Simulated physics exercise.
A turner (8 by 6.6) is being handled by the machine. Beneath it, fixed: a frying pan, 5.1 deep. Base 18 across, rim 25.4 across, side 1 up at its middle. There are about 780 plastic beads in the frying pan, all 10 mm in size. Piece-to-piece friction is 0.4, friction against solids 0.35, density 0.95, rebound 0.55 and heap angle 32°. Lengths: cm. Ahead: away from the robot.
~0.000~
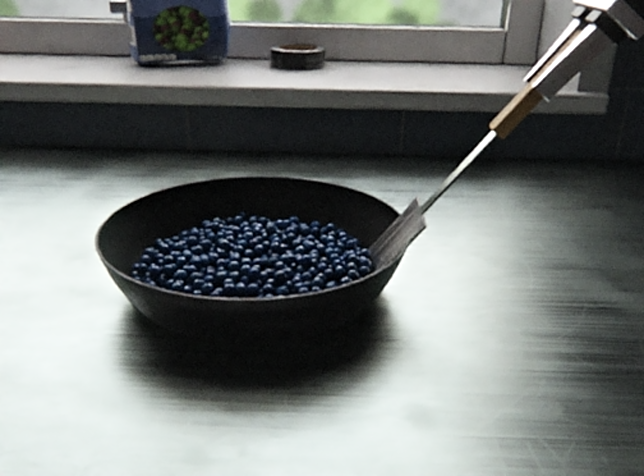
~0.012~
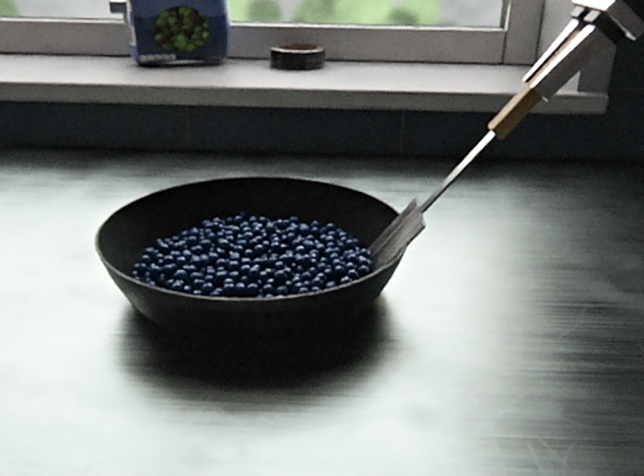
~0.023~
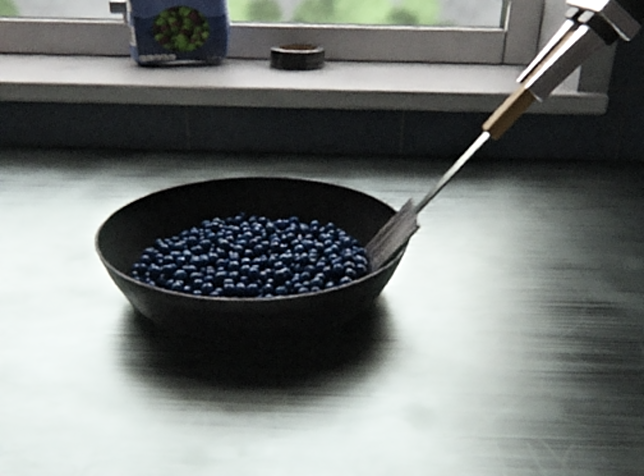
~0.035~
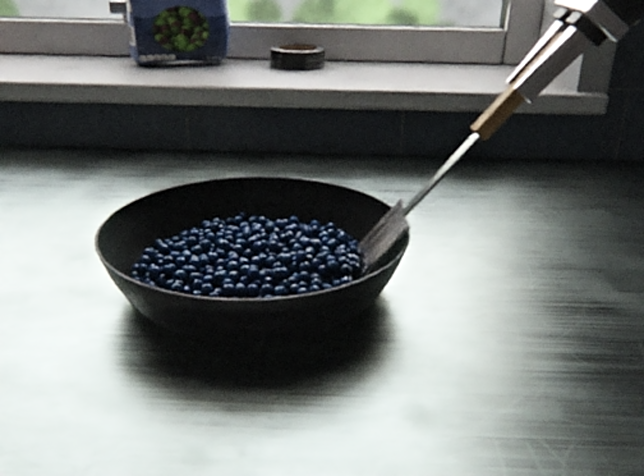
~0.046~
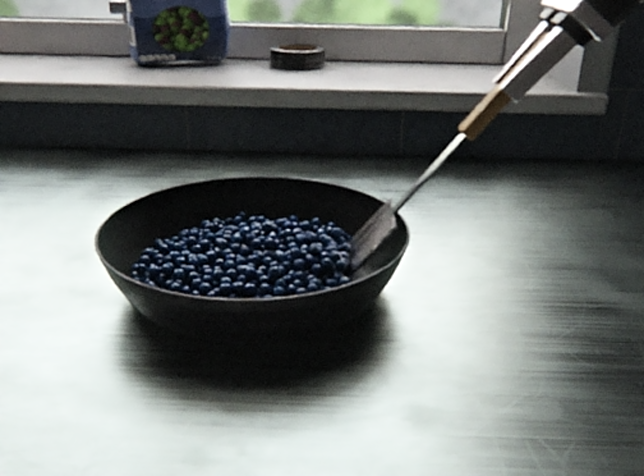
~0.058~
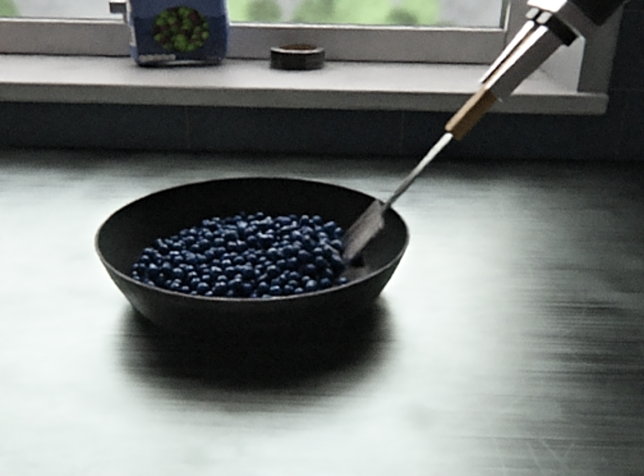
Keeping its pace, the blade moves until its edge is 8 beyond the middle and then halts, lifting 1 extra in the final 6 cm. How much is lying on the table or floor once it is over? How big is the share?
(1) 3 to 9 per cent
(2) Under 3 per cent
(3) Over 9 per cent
The answer is 1.
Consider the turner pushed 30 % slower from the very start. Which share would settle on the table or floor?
About 0 in a hundred.
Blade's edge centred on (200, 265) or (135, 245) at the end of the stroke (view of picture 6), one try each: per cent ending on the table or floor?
0 % and 25 %.
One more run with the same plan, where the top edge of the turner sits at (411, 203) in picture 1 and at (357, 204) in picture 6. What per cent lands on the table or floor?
Near 15 in a hundred.
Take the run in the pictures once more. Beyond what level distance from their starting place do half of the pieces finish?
About 2 cm.
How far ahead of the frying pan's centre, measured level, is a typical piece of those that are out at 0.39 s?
Roughly 18 cm.
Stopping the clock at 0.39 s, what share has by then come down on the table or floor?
It works out to about 4 in a hundred.
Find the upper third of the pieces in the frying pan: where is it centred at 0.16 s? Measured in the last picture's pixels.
I'd say close to (202, 247).
After 0.11 s, sloping 52°, highest piece 7 above the table; 781 in the frying pan.
After 0.16 s, sloping 52°, highest piece 7 above the table; 781 in the frying pan.
After 0.39 s, sloping 52°, highest piece 6 above the table; 744 in the frying pan, 32 on the table or floor, 5 on the blade or in flight.
After 1.44 s, sloping 52°, highest piece 6 above the table; 743 in the frying pan, 38 on the table or floor.
In the end, 743 in the frying pan, 38 on the table or floor. That is 5 % on the table or floor.
